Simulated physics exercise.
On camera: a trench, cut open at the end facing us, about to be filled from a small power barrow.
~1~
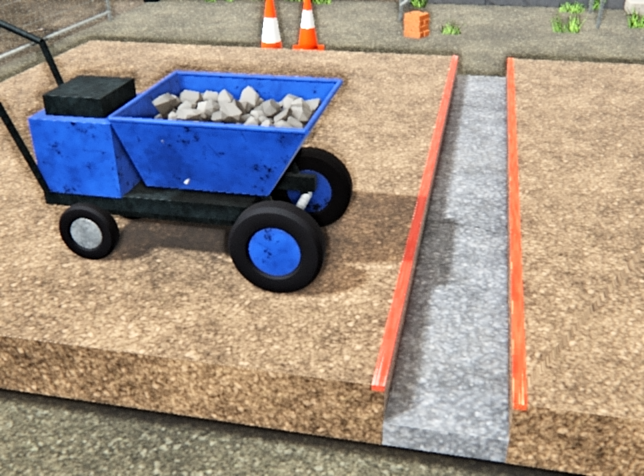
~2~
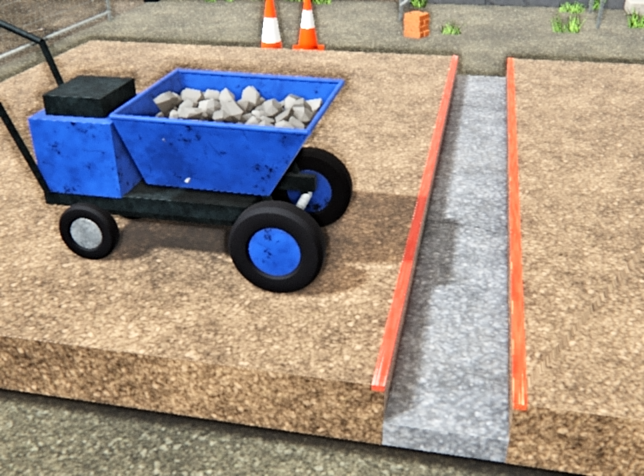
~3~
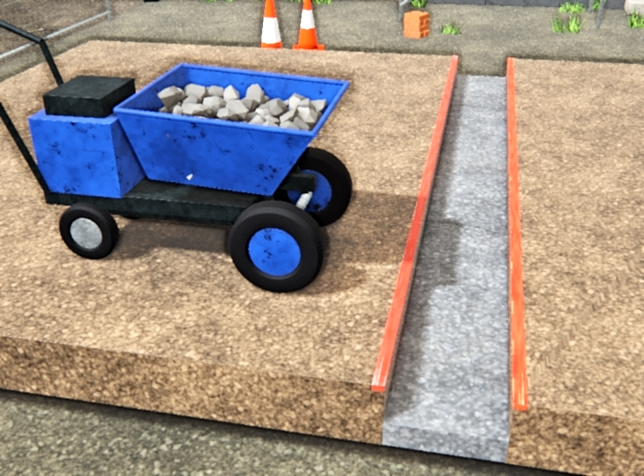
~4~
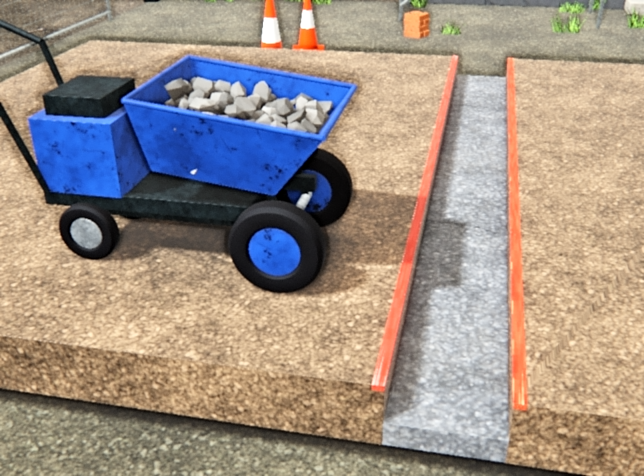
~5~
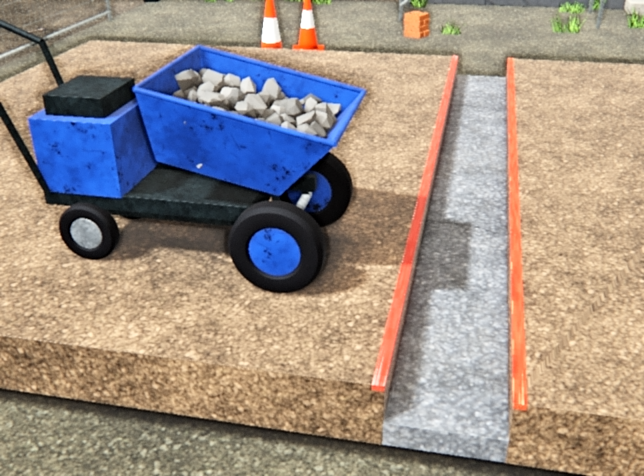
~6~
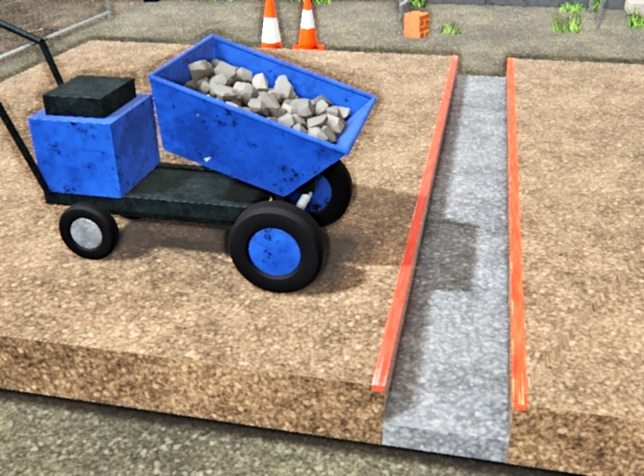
A blue skip loaded with broken stones tilts gradually rightward on a stationary power barrow.
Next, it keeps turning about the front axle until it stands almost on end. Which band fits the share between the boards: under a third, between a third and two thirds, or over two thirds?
The trench takes more than two thirds.
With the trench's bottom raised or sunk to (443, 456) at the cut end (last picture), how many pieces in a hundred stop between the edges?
It comes to 80 per cent or so.
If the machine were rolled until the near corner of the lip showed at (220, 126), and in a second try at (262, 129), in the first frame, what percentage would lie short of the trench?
In turn 40 and 10 in a hundred.
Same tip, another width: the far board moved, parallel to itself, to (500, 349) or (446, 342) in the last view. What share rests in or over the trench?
In turn 80 and 40 in a hundred.
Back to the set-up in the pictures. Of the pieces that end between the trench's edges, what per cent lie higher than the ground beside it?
Roughly 5 in a hundred.
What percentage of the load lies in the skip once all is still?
It comes to 20 per cent or so.
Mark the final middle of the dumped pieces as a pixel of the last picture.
Near (458, 290).
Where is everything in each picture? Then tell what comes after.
In the first frame, lip of the skip at (306, 132), level; top of the load at (237, 108), broken stones; first edge of the trench at (390, 335); far edge at (519, 351), the trench over half as wide as the skip, and shallow for its width.
In the second frame, lip of the skip at (308, 133), level; top of the load at (237, 108).
In the third frame, lip of the skip at (314, 135), tipped barely; top of the load at (235, 108).
In the fourth frame, lip of the skip at (323, 139), tipped a little; top of the load at (220, 110).
In the fifth frame, lip of the skip at (334, 145), tipped a little; top of the load at (206, 98).
In the sixth frame, lip of the skip at (347, 152), tipped clearly; top of the load at (216, 96); first edge of the trench at (390, 335); far edge at (519, 351).
Soon after the last picture, skip tipped steeply; all in the skip.
A little later, skip tipped right over; nearly all in the skip; a stray few in or heaped over the trench; a stray few falling.
Later still, skip tipped right over; about half in the skip; about half in or heaped over the trench; a stray few beyond it; a stray few falling.
By the end, skip tipped right over; about a quarter in the skip; most in or heaped over the trench; a stray few beyond it.
